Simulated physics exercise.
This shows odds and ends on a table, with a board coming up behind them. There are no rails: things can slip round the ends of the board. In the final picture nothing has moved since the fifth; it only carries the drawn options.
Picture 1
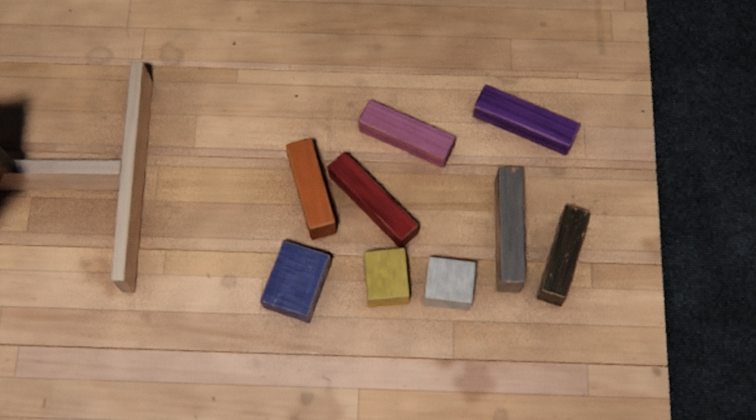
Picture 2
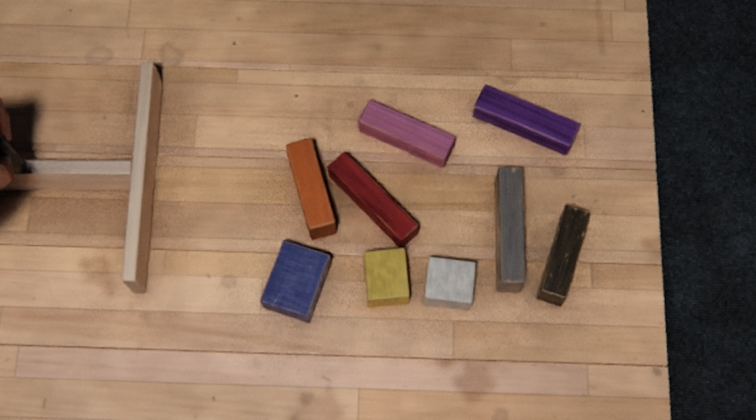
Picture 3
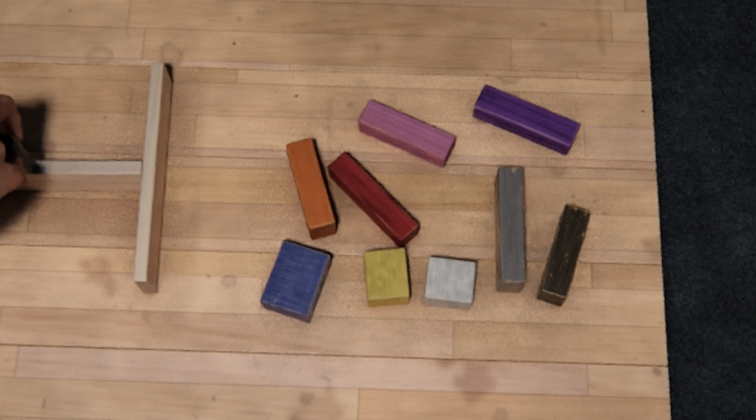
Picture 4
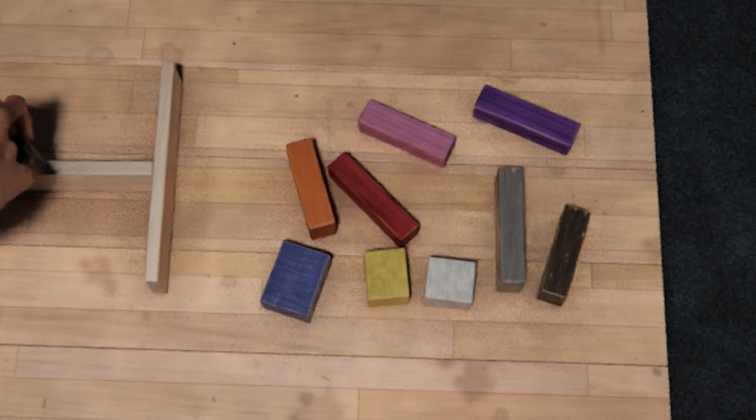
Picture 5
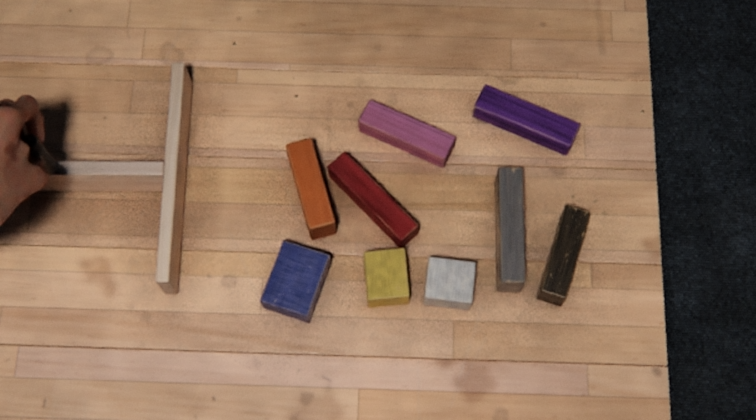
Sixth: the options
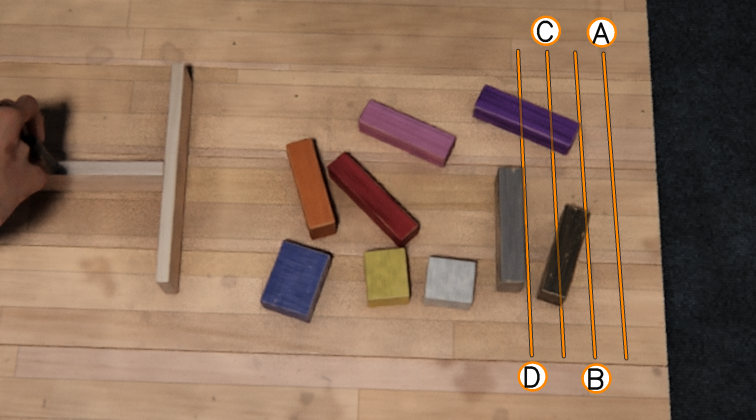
A wooden board on a handle, held by a hand at the left, slides slowly a short way right across a tabletop toward scattered coloured blocks and sticks, which stay still, with a gap remaining between them.
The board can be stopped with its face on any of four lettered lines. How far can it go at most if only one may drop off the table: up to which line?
As far as mark D.
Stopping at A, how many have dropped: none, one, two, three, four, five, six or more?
By then, six or more.
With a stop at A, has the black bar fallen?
Yes.
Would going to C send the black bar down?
By then, yes.
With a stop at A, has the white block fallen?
By then, yes.
On the marked copy, A at (614, 198); B at (585, 197); C at (555, 197); D at (525, 196).
With D. Early on, board (298, 172); blue block (330, 283); orange stick (319, 189).
Further on, board (426, 176); black bar (604, 246); white block (550, 288).
At the end, board (524, 179); white block (650, 303); black bar (646, 226); none fallen.
As for the rest, A drops six; B drops three; C drops two.
